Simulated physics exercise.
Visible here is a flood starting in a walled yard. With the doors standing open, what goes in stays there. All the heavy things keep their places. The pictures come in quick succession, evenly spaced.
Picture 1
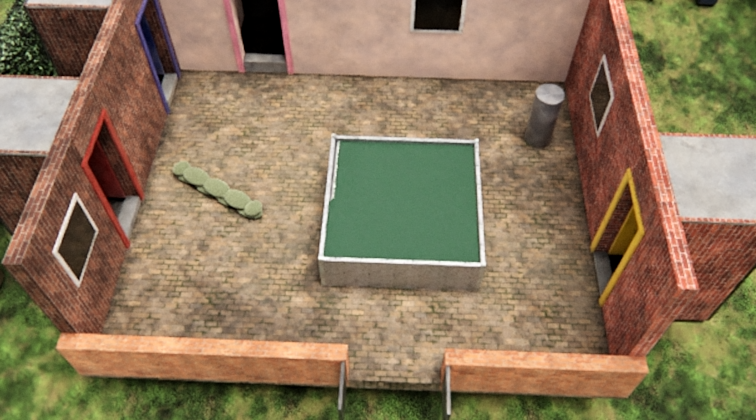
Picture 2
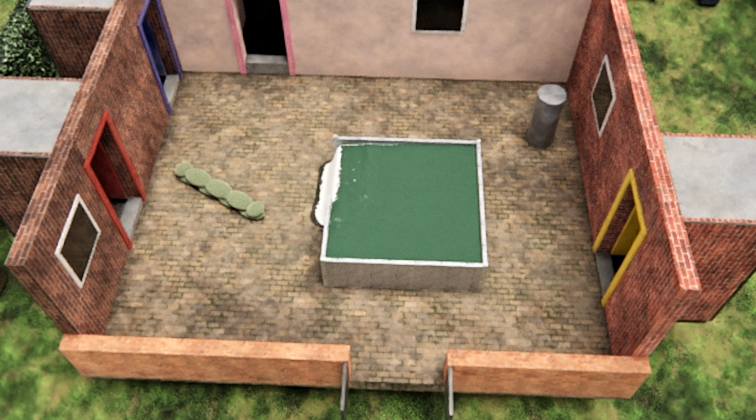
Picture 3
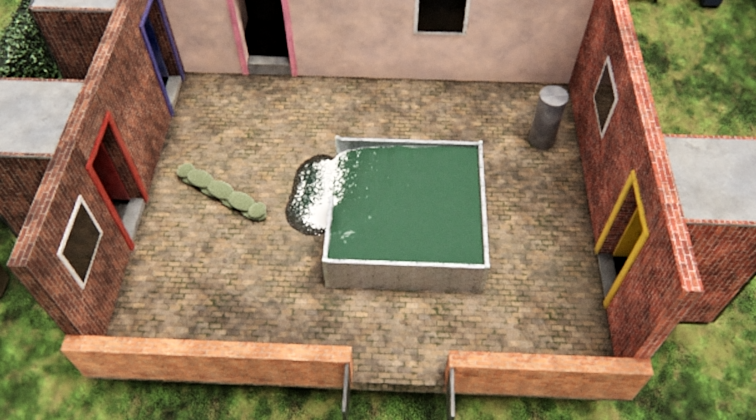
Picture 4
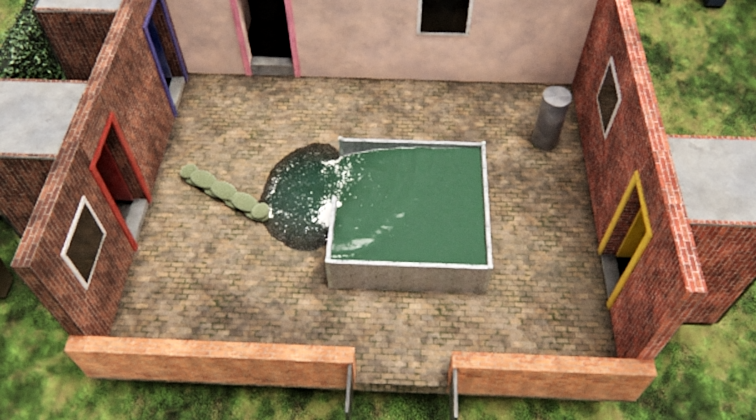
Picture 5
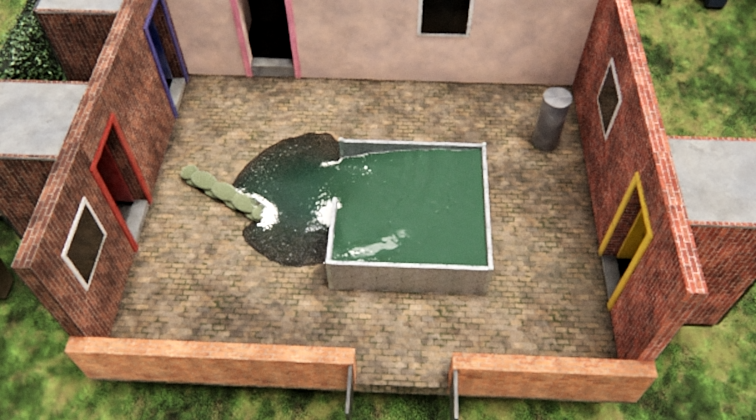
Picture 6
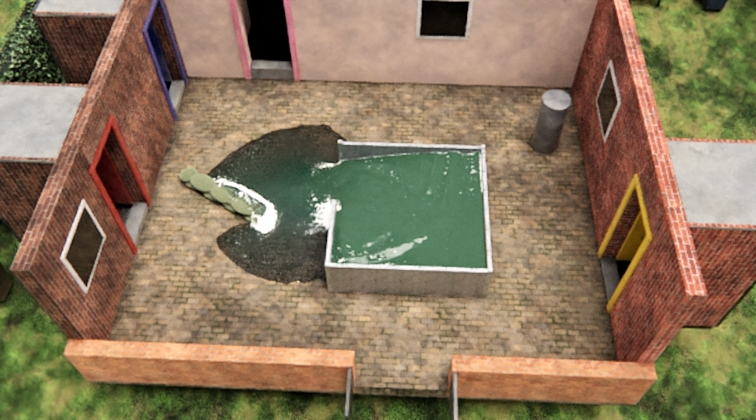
Walled brick yard with open doors, green water bursting from a tank's left side, spreading across paving and around a low hedge.
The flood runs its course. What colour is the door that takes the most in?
It is blue.
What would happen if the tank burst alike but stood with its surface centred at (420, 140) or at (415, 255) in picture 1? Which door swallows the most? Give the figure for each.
Try 1: The blue door; try 2: The one in red.
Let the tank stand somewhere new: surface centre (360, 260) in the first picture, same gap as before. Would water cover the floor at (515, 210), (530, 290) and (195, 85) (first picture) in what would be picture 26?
Point by point, the spots are not hit, not hit and hit.
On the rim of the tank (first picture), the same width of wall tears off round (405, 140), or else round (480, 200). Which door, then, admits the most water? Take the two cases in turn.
Taking the cases in order: The blue door, then the door marked yellow.
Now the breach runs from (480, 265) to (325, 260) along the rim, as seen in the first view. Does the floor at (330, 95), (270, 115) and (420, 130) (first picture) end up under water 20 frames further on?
The first spot is left untouched, the second is left untouched and the third is left untouched.
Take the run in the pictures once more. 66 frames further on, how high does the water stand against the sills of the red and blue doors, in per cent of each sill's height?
I'd say around 60 and 100 in a hundred.
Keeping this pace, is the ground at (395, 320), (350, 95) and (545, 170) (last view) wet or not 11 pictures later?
The first spot is spared, the second spared and the third spared.
A moment on, water covers 25 % of the floor; pink door not reached, yellow door not reached, blue door not reached, red door not reached.
Next, water covers 40 % of the floor; pink door wet at the sill, nothing in, yellow door not reached, blue door a trickle in, red door wet at the sill, nothing in.
Then, water covers 40 % of the floor; pink door wet at the sill, nothing in, yellow door not reached, blue door a lot in, red door wet at the sill, nothing in.
Later, water covers 75 % of the floor; pink door wet at the sill, nothing in, yellow door not reached, blue door a lot in, red door a trickle in.
In the end, water covers 95 % of the floor; pink door wet at the sill, nothing in, yellow door wet at the sill, nothing in, blue door a lot in, red door a trickle in; the blue door has let in the most.
